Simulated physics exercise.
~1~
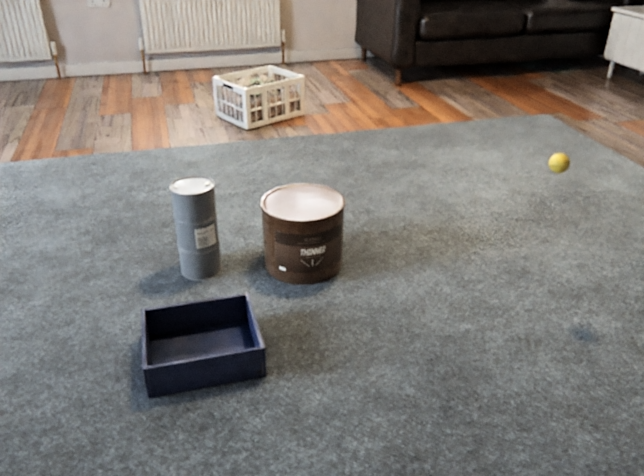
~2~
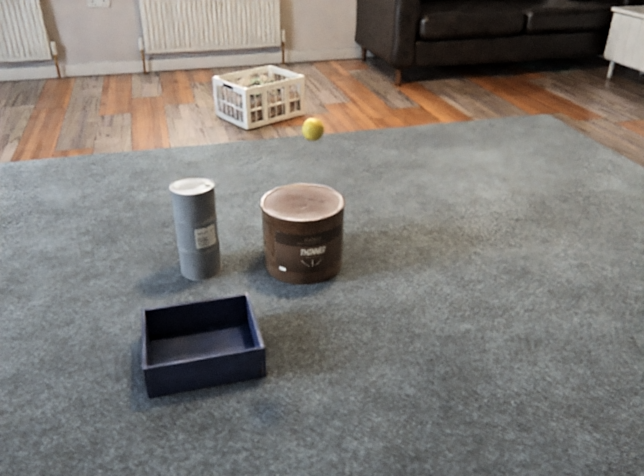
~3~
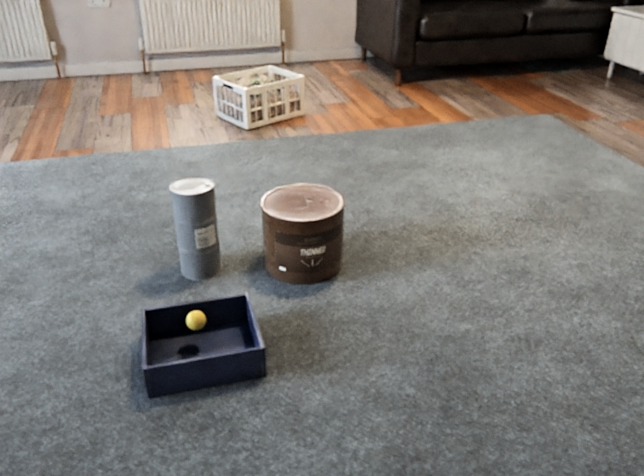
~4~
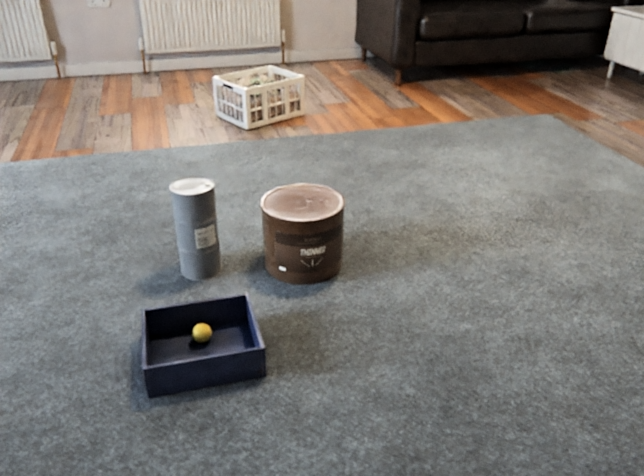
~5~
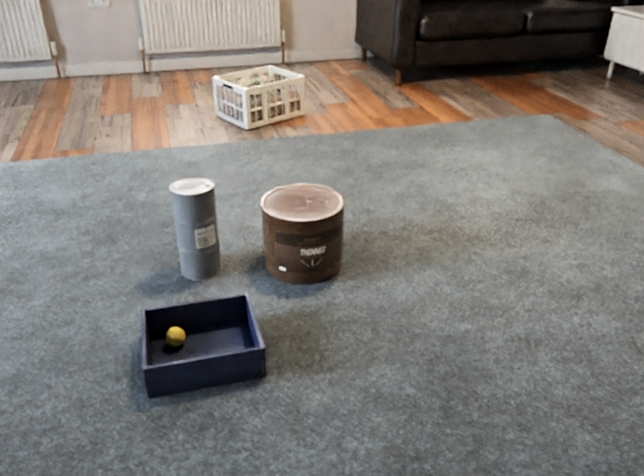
In the video, a yellow lemon flies leftward through the air above a carpet, passing over a brown pail, and drops into an open dark blue box. It shifts slightly inside and ends in the box, while the pail and grey canister stay in place.
